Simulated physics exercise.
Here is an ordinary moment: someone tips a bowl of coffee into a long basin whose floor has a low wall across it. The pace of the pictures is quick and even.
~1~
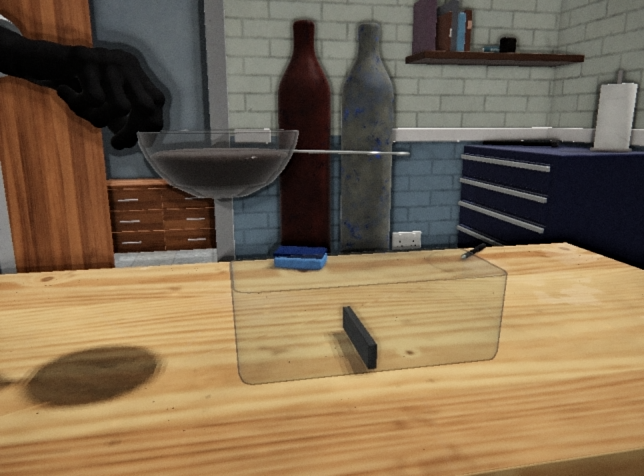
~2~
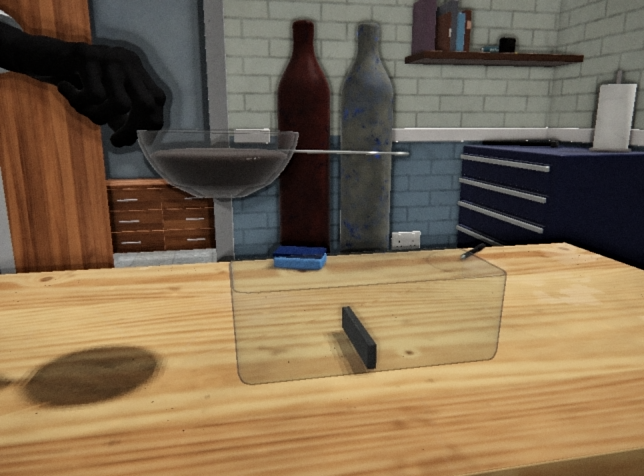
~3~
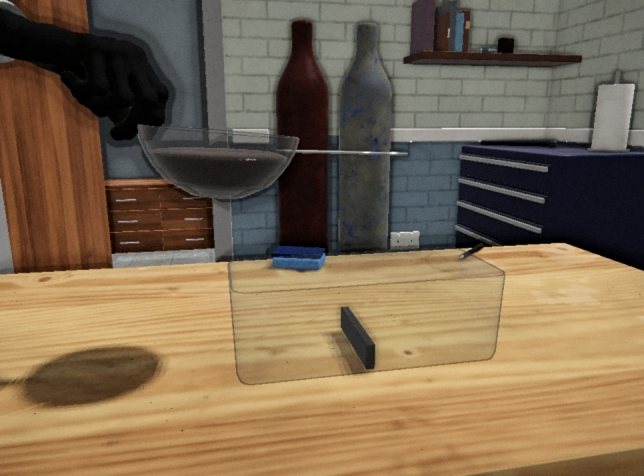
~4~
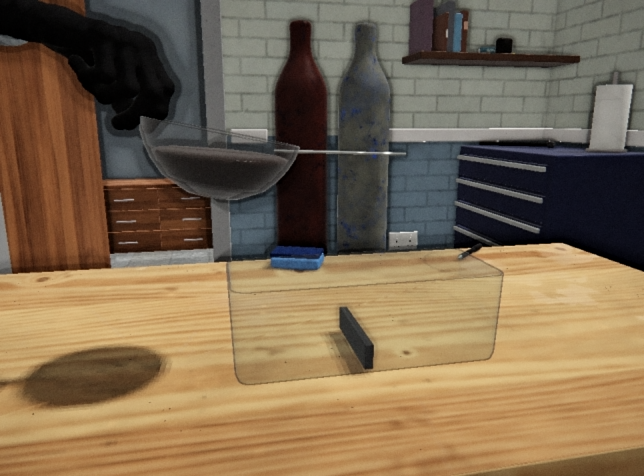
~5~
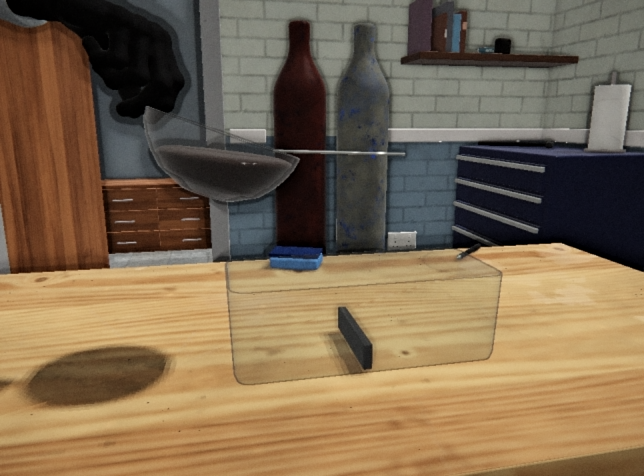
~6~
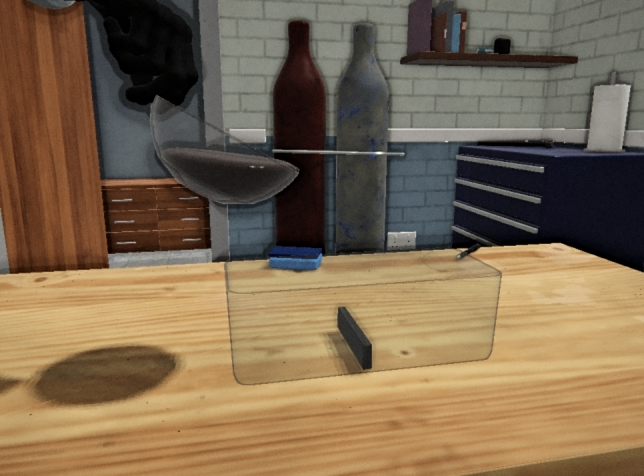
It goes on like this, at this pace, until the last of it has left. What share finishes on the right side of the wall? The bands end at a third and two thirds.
Lowest of three bands.
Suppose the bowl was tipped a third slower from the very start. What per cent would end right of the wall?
About 20 %.
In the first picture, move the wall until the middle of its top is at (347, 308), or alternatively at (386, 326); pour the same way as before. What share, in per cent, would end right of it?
Note - case one near 20 %, case two near 25 %.
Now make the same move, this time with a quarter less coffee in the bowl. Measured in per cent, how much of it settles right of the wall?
About 10 percent.
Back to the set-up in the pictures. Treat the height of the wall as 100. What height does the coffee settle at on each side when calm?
The left comes to 60 % and the right to 20 %.
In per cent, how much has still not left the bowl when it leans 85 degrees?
Around 15 in a hundred has not poured out yet.
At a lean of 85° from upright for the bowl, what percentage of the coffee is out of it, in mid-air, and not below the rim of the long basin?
Estimate: Some 40 per cent.
A moment on, the tilt is 85° and 13 per cent is still to pour, 43 is left of the wall and 5 right of it.
Next, the tilt is 97° and 0 per cent is still to pour, 78 is left of the wall and 14 right of it.
Then the tilt is 97° and 0 per cent is still to pour, 71 is left of the wall and 22 right of it.
Later the tilt is 97° and 0 per cent is still to pour, 71 is left of the wall and 23 right of it.
At rest 71 per cent lies left of the wall, 23 right of it and 7 outside.
